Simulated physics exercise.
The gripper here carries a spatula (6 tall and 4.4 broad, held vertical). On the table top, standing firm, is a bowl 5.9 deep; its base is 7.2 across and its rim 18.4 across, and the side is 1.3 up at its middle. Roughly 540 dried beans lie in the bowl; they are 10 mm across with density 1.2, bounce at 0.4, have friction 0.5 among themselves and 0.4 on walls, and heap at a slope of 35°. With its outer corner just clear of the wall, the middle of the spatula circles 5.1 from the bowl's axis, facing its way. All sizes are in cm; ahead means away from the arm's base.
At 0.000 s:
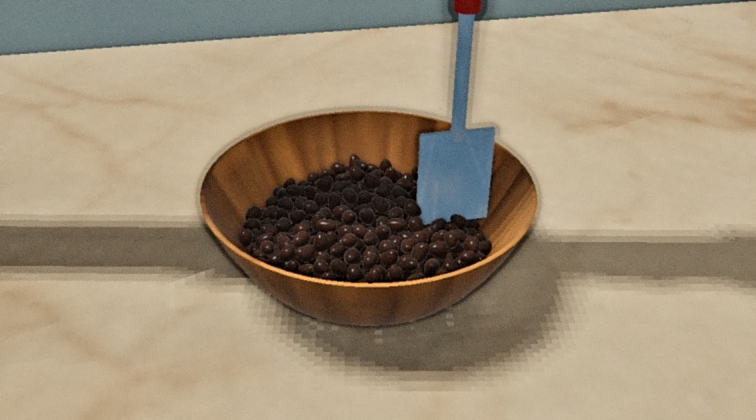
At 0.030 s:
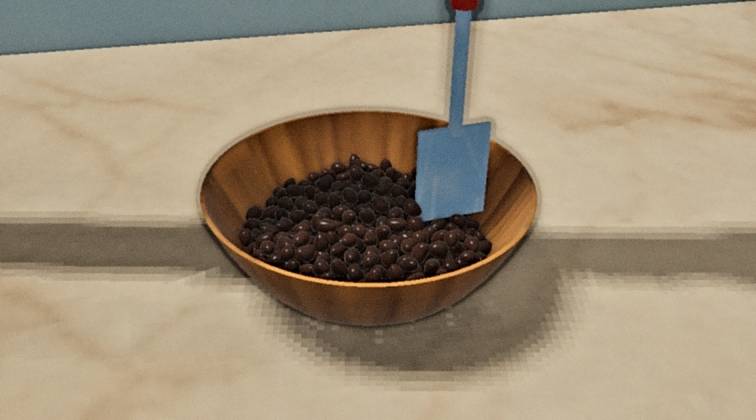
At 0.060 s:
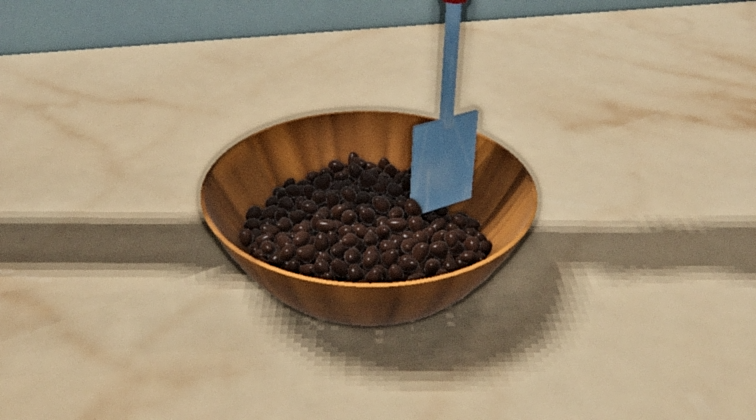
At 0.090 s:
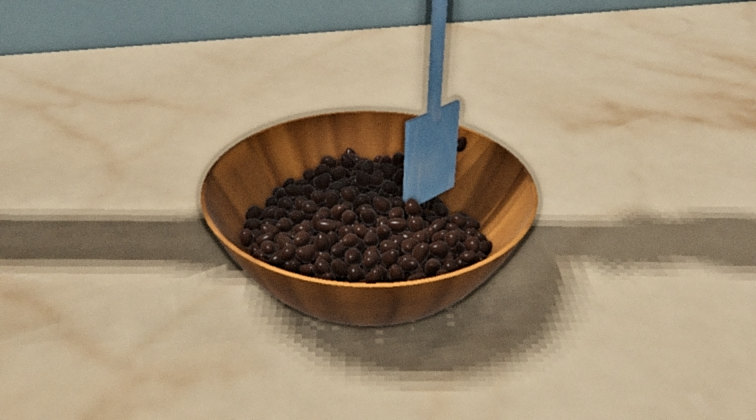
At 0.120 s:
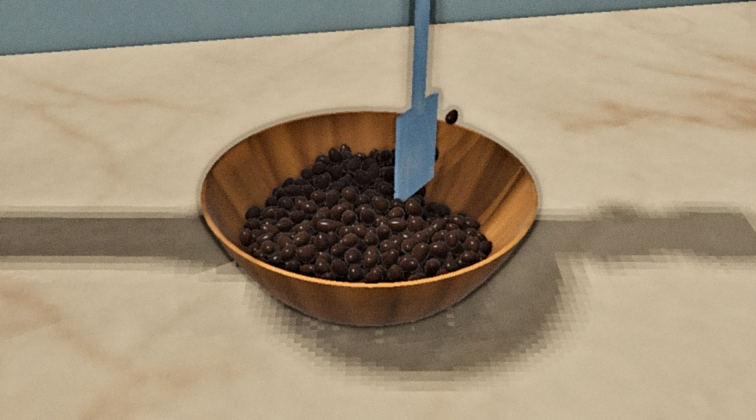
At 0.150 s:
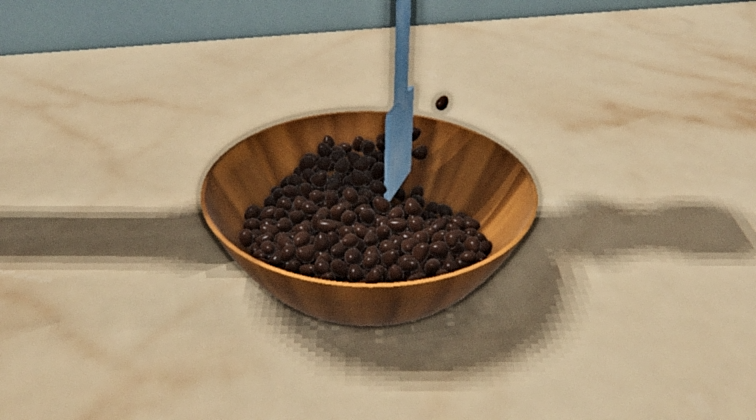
A wooden bowl, brown with darker grain, sits on a pale, veined stone-like table top with a blue strip behind it, seen from above at a slant by a still camera. Dark, glossy beans are heaped inside, and a blue spatula with a red upper part stands upright among them at the right. The spatula sweeps leftward toward the back, turning edge-on and pushing beans up, while one bean hops above the rim.
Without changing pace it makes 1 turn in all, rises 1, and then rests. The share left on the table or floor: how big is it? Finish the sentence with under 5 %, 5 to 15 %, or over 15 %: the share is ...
The share is 5 to 15 %.
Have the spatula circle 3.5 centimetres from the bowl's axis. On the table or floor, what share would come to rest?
Near 5 %.
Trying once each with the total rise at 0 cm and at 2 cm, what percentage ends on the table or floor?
About 15 per cent on the first try and 5 per cent on the second.
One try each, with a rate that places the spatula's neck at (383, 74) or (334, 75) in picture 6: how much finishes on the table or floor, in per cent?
Roughly 10 and 20 percent, in that order.
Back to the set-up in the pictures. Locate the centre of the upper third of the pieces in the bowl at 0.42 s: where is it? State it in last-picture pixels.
Around (301, 240).
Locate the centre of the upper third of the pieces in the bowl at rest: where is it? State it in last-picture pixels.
(406, 212).
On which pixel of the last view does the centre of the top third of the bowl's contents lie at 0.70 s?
(442, 238).
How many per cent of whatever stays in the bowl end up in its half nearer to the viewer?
I'd put it near 45 per cent.
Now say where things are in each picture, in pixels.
Spatula neck at (460, 107), 0° round; upper third of the load around (361, 224), from x 245 to 480, top at y 165; 544 in the bowl, in the first picture.
Spatula neck at (457, 103), 5° round; upper third of the load around (360, 224), from x 245 to 480, top at y 165, in the second picture.
Spatula neck at (448, 95), 17° round; upper third of the load around (360, 221), from x 245 to 485, top at y 160, in the third picture.
Spatula neck at (435, 87), 30° round; upper third of the load around (358, 218), from x 245 to 485, top at y 145, in the fourth picture.
Spatula neck at (419, 81), 43° round; upper third of the load around (356, 214), from x 245 to 485, top at y 120, in the fifth picture.
Spatula neck at (401, 77), 56° round; upper third of the load around (351, 212), from x 245 to 485, top at y 105; 543 in the bowl, 1 in flight or on the tool, in the sixth picture.
By 0.42 s, 174° round, highest piece 8 above the table; 533 in the bowl, 4 on the table or floor, 7 in flight or on the tool.
By 0.70 s, 292° round, highest piece 9 above the table; 500 in the bowl, 34 on the table or floor, 10 in flight or on the tool.
By 1.03 s, 0° round, highest piece 7 above the table; 490 in the bowl, 54 on the table or floor.
By 1.73 s, 0° round, highest piece 7 above the table; 490 in the bowl, 54 on the table or floor.
Final count, 490 in the bowl, 54 on the table or floor. That is 10 % on the table or floor.
